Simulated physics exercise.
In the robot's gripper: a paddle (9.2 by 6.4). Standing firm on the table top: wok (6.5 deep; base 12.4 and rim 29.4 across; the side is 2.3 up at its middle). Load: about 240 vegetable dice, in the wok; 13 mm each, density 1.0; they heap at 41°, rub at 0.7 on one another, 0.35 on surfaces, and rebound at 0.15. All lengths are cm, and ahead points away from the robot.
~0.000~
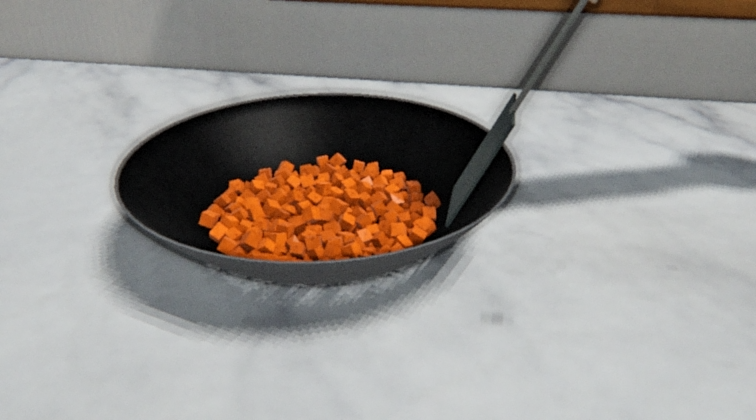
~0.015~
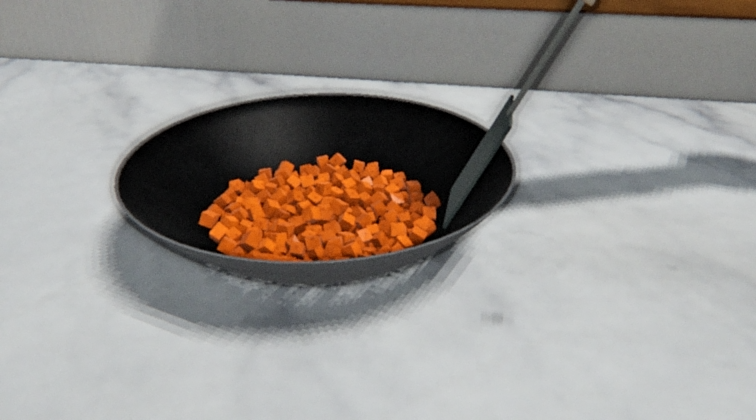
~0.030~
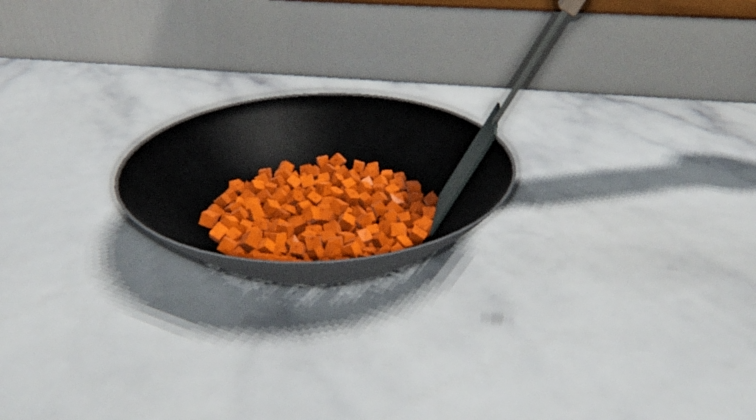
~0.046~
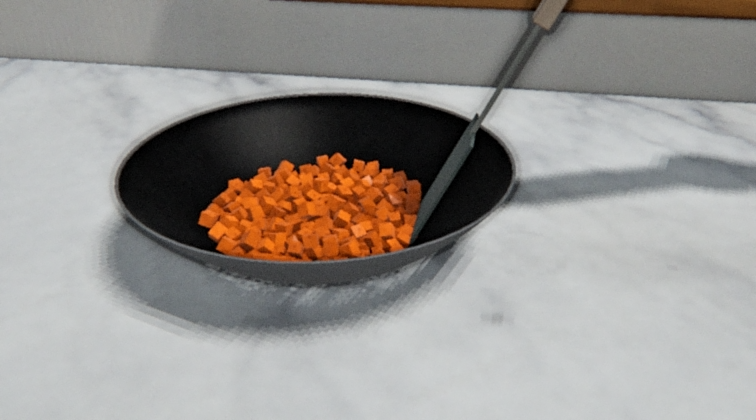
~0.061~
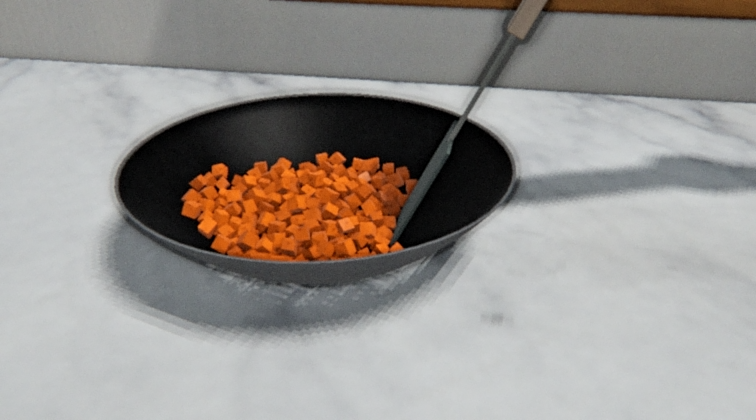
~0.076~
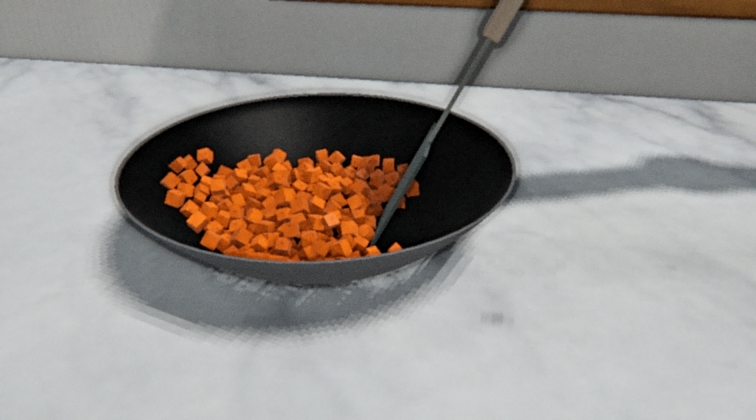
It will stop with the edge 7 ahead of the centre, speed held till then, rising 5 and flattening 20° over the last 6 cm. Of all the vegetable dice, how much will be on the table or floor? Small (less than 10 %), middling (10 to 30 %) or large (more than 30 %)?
A small share, less than 10 %, ends on the table or floor.
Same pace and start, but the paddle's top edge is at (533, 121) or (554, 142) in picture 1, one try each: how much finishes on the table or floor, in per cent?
Some 5 and 5 per cent.
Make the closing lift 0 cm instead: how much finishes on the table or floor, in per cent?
Some 10 per cent.
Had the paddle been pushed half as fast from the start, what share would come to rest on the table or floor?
In that case some 0 per cent.
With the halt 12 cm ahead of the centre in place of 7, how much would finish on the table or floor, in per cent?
Then about 45 per cent.
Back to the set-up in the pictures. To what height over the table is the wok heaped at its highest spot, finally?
Roughly 6.0 cm.
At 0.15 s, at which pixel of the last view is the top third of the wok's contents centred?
Around (205, 179).
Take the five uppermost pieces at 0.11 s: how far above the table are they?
Roughly 7 cm.
After 0.11 s, sloping 64°, highest piece 8 above the table; 235 in the wok.
After 0.15 s, sloping 57°, highest piece 10 above the table; 228 in the wok, 7 on the blade or in flight.
After 0.37 s, sloping 44°, highest piece 7 above the table; 223 in the wok, 10 on the table or floor, 2 on the blade or in flight.
After 1.42 s, sloping 44°, highest piece 6 above the table; 223 in the wok, 12 on the table or floor.
At rest, 223 in the wok, 12 on the table or floor. That is 5 % on the table or floor.
